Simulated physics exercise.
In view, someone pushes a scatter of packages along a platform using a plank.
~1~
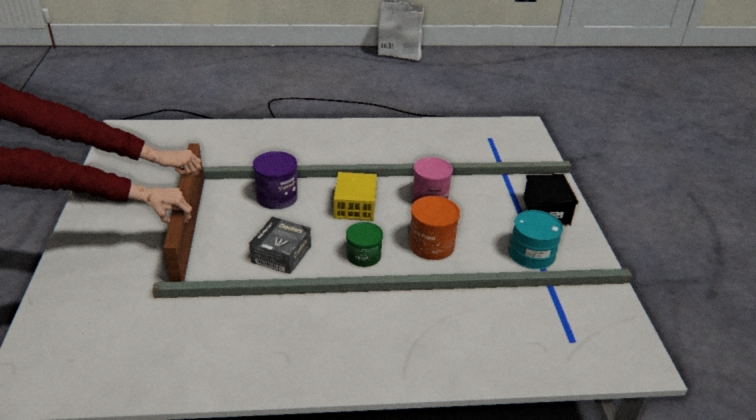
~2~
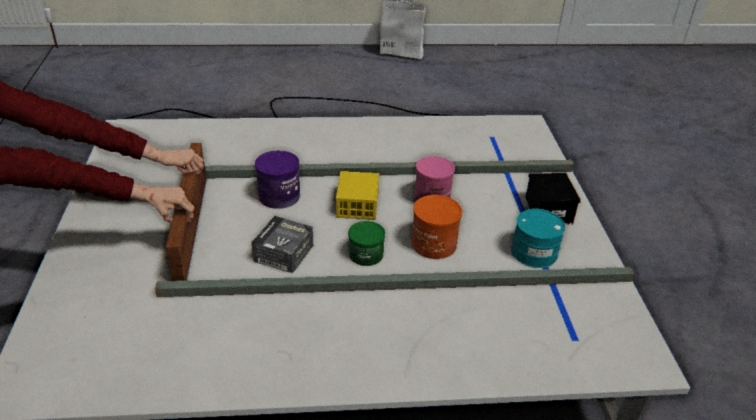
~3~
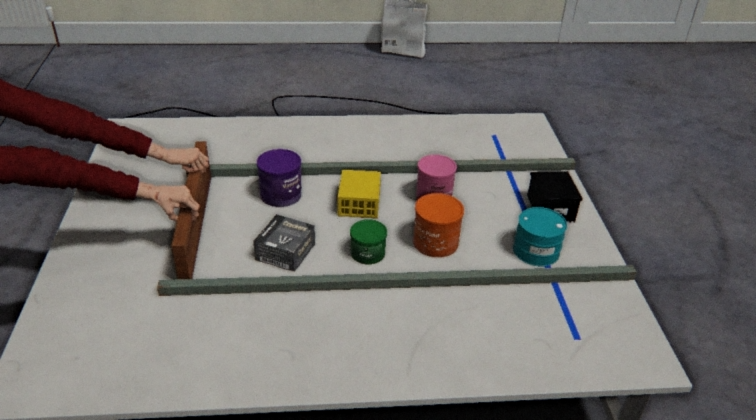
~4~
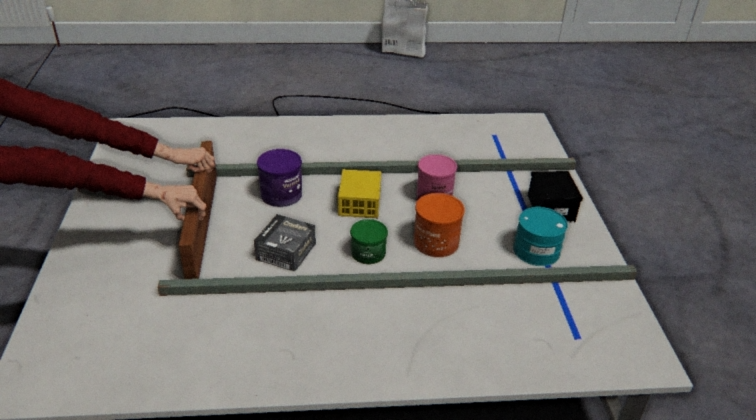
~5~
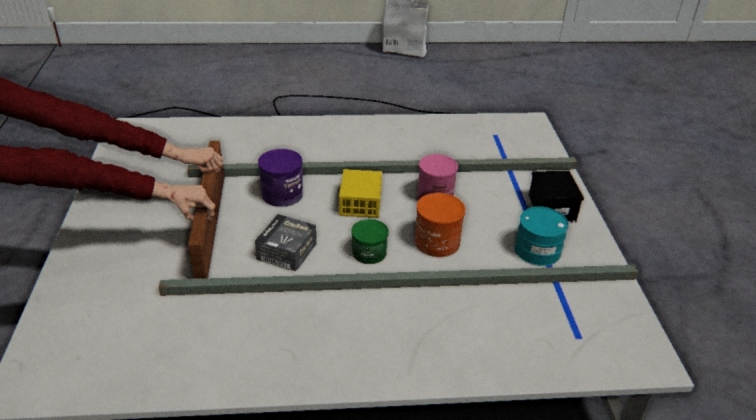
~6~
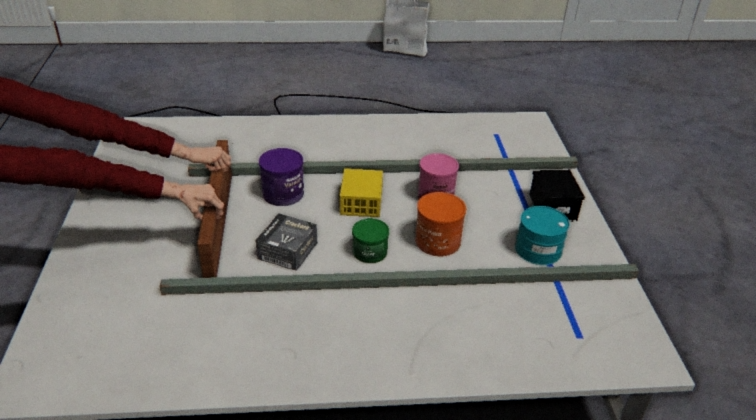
To begin with, two hands grip a brown plank at the left of a white table, beside scattered tubs and boxes between two rails. The arms then slide the plank a short way right, toward the purple pail and grey box, while the packages stay practically still.
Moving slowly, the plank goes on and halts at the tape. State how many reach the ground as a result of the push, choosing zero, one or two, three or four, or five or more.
Looks to me like the count going over is a one or a two.
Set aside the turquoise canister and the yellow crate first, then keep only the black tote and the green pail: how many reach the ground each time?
The count is 1 in one try and 1 in the other, in that order.
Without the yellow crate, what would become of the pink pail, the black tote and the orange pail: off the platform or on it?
As for the pink pail, it keeps its place; the black tote ends up below; the orange pail keeps its place.
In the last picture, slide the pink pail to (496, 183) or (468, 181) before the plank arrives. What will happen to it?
In that order: Keeps its place, then keeps its place.
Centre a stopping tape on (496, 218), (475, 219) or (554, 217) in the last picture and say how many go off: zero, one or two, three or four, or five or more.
Zero; zero; more than four.
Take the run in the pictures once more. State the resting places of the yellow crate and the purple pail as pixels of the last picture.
The yellow crate comes to rest at (556, 200), and the purple pail comes to rest at (539, 168).
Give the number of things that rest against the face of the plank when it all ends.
That number would be 3.
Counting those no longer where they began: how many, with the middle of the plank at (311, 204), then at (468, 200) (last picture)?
By the first moment it's 4, by the second it's 8.
Early on, none off yet; black tote at rest near (556, 196); turquoise canister at rest near (542, 235); pink pail at rest near (438, 181).
A while later, none off yet; black tote at rest near (556, 196); turquoise canister at rest near (543, 235); pink pail travelled about its own width near (482, 170).
Finally, the number that fall off is one or two; lost, turquoise canister and black tote.
